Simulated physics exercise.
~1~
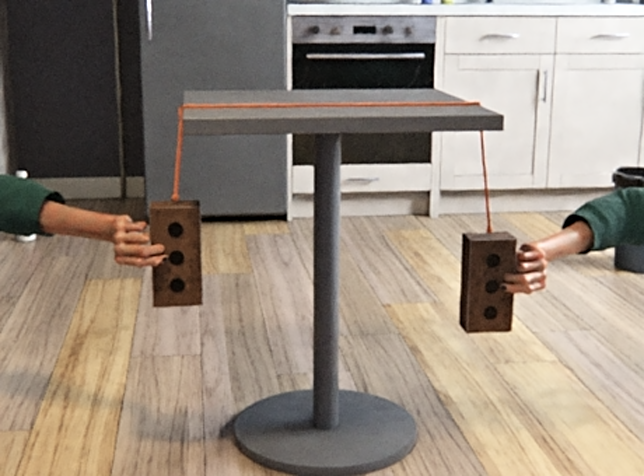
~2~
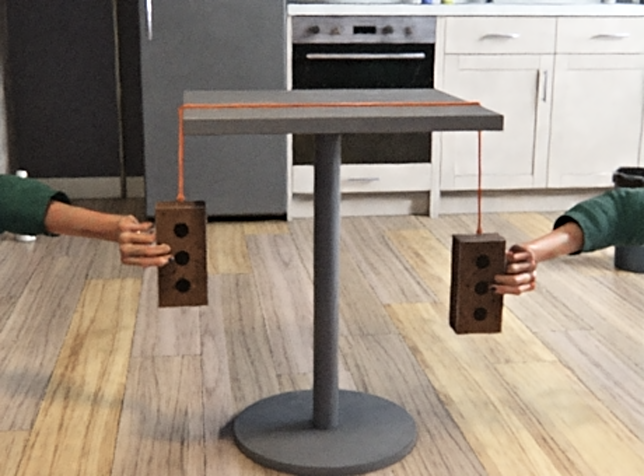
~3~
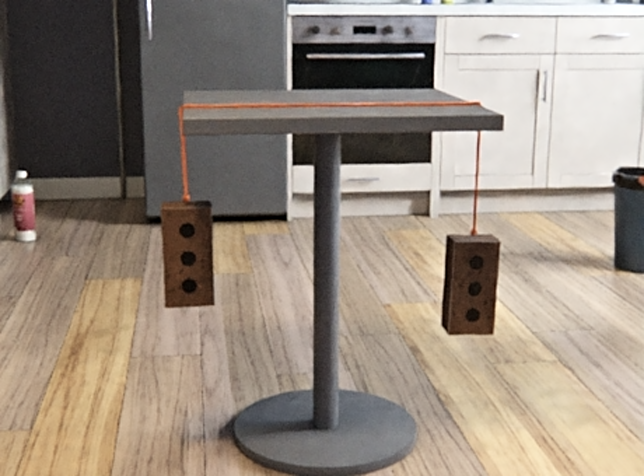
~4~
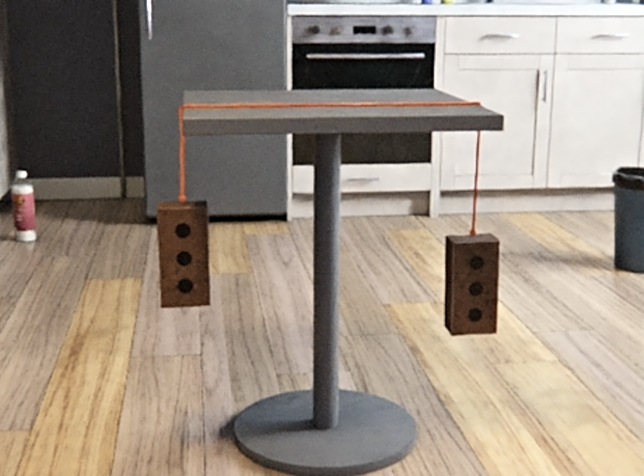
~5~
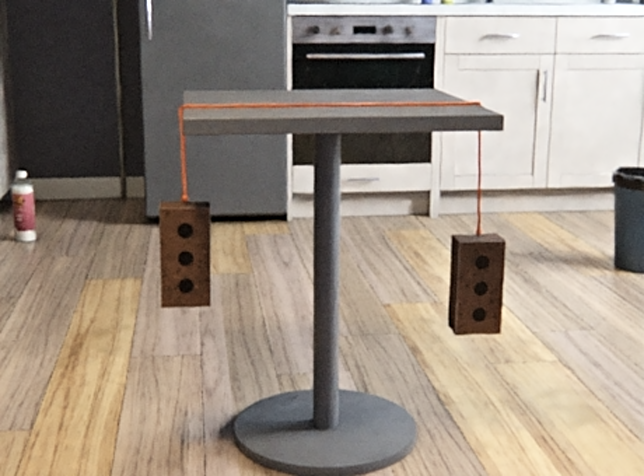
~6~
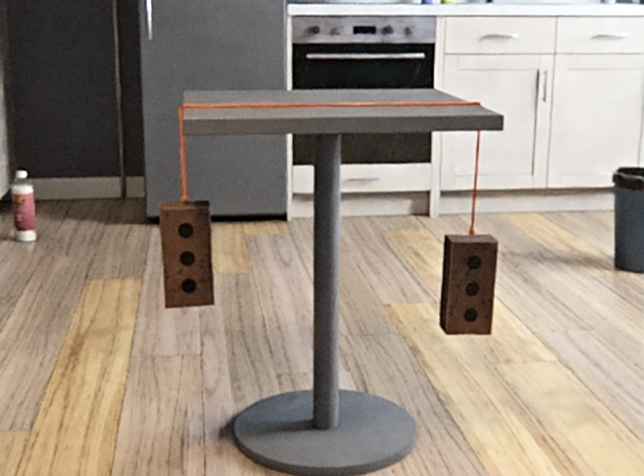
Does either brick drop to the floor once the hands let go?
No, neither brick drops; both stay hanging at about the same heights on either side of the table, with the string still lying across the top.
